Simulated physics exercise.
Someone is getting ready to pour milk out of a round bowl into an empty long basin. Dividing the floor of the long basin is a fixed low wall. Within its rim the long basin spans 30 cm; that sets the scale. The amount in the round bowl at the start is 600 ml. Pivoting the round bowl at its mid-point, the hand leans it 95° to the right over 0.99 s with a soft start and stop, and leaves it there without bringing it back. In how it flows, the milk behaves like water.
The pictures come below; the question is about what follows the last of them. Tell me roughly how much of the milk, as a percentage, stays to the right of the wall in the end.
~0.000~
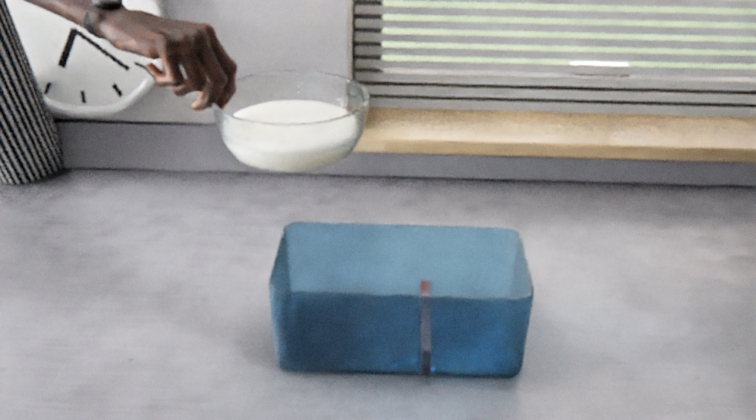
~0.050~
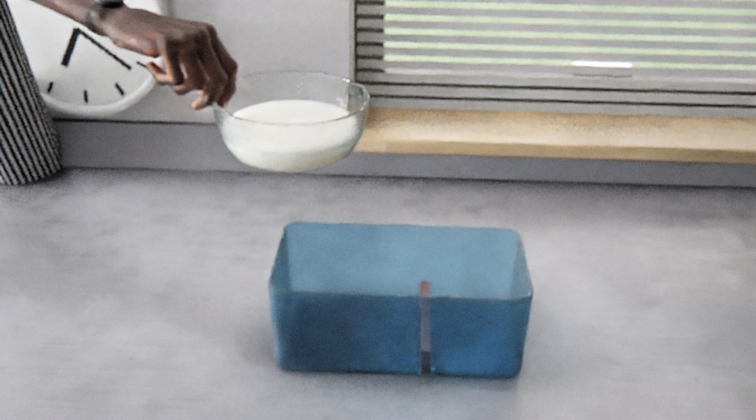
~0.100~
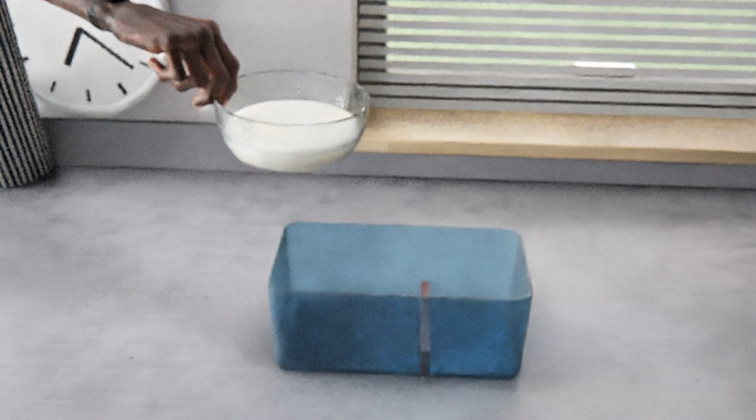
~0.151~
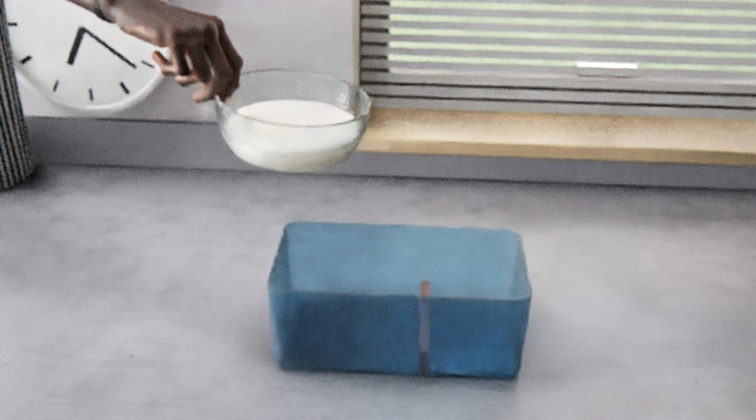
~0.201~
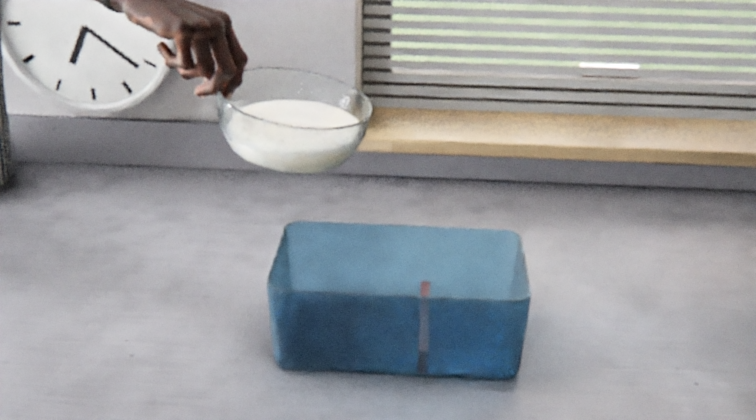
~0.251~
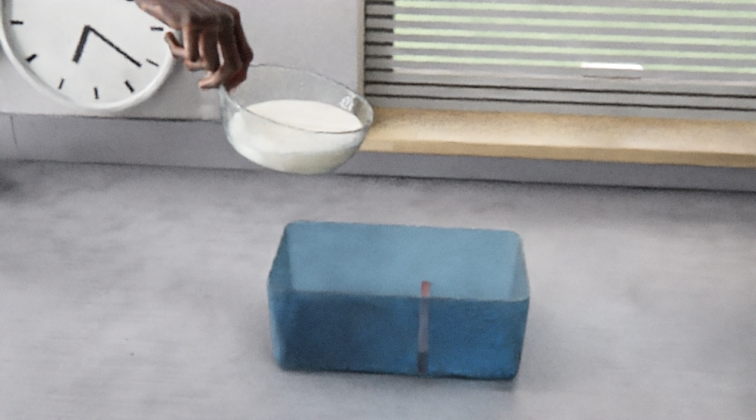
Around 22 per cent stays on the right.
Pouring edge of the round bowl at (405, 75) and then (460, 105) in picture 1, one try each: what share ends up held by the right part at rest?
Around 65 per cent first, around 75 per cent next.
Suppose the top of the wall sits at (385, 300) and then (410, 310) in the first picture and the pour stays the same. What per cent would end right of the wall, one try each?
First try about 75 %, second try about 45 %.
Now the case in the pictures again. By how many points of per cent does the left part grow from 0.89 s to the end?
Close to 20% of the whole.
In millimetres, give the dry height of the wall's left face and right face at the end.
About 18 mm left, about 26 mm right.
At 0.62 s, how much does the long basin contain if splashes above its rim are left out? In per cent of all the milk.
Near 7 in a hundred.
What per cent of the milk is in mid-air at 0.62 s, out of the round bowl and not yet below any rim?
Around 38 in a hundred.
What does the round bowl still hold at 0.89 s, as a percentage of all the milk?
Near 8 in a hundred.
After 0.62 s the tilt is 66° and 54 per cent is still to pour, 7 is left of the wall and 0 right of it.
After 0.89 s the tilt is 93° and 8 per cent is still to pour, 56 is left of the wall and 20 right of it.
After 1.18 s the tilt is 95° and 0 per cent is still to pour, 76 is left of the wall and 22 right of it.
After 1.49 s the tilt is 95° and 0 per cent is still to pour, 77 is left of the wall and 22 right of it.
In the end 77 per cent lies left of the wall, 22 right of it and 1 outside.
